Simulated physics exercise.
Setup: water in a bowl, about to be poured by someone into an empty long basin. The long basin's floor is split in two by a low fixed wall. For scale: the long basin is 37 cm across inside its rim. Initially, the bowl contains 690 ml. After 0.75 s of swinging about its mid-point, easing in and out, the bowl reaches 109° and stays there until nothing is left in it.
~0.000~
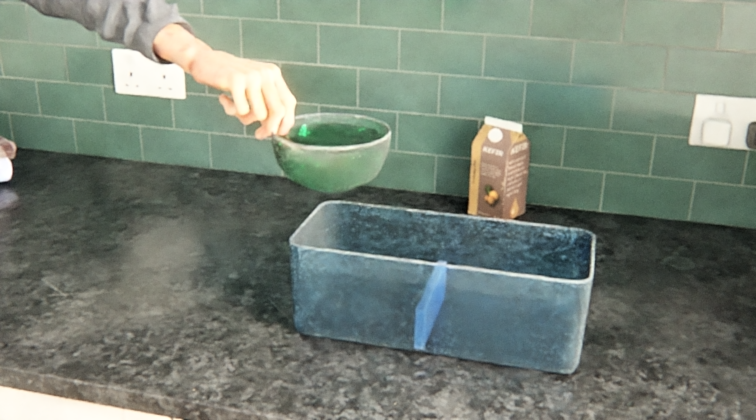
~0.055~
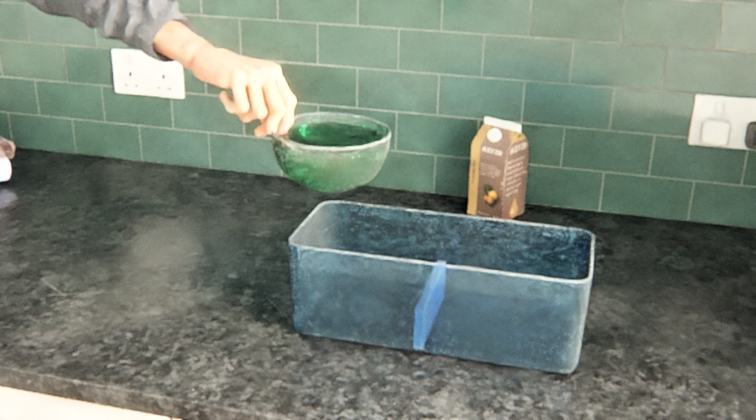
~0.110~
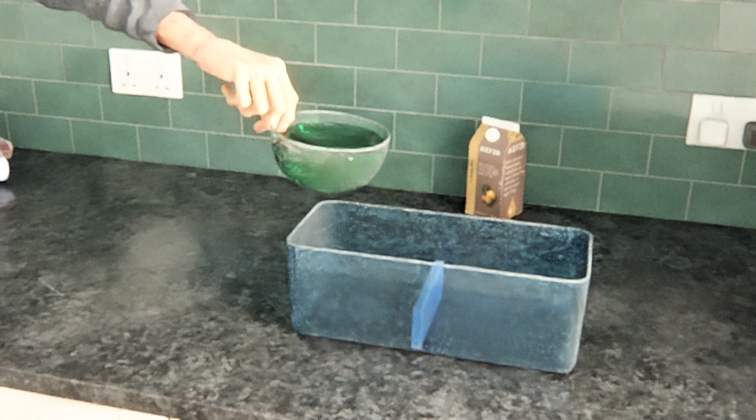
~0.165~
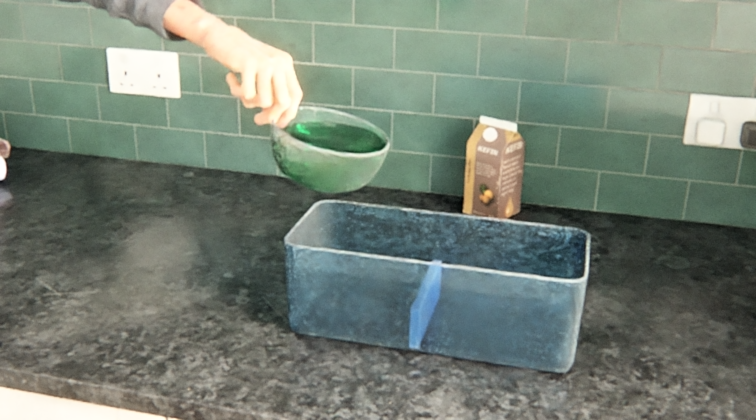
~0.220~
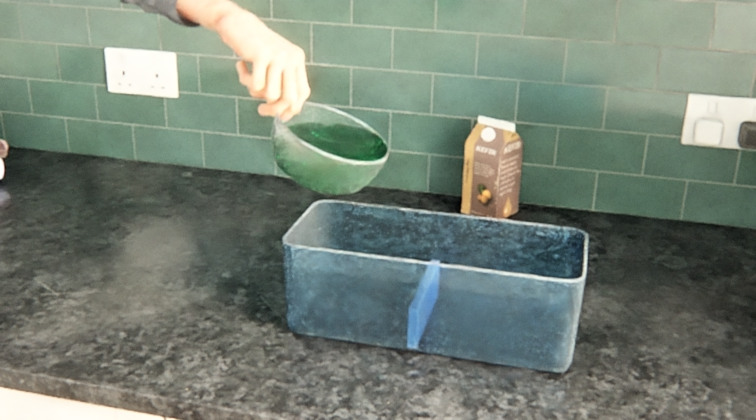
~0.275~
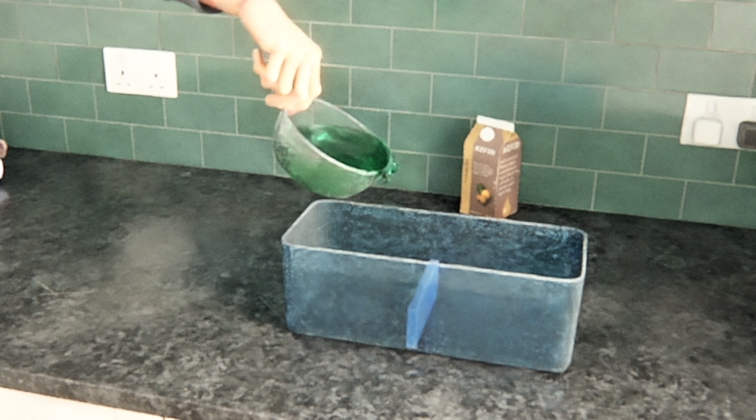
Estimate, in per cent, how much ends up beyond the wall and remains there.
Roughly 29 % ends up beyond the wall.
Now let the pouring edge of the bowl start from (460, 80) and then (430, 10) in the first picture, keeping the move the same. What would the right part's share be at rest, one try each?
Respectively about 90 and 90 percent.
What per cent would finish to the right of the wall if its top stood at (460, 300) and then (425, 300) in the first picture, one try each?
The first try gives 10 percent and the second 50 percent.
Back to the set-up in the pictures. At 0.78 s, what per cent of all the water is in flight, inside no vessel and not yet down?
Close to 3 per cent.
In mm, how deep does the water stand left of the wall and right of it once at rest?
I'd expect close to 20 mm on the left and close to 8 mm on the right.
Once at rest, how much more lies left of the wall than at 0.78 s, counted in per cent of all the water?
It comes to about 1 per cent.
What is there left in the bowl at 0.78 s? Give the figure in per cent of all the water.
I'd estimate some 0 per cent.
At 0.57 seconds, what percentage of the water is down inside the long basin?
Near 68 in a hundred.
Then, 0.57 s in, the tilt is 94° and 14 per cent is still to pour, 42 is left of the wall and 27 right of it.
Then, 0.78 s in, the tilt is 109° and 0 per cent is still to pour, 69 is left of the wall and 28 right of it.
Then, 1.01 s in, the tilt is 109° and 0 per cent is still to pour, 70 is left of the wall and 29 right of it.
Then, 1.25 s in, the tilt is 109° and 0 per cent is still to pour, 70 is left of the wall and 29 right of it.
Finally, 69 per cent lies left of the wall, 29 right of it and 2 outside.
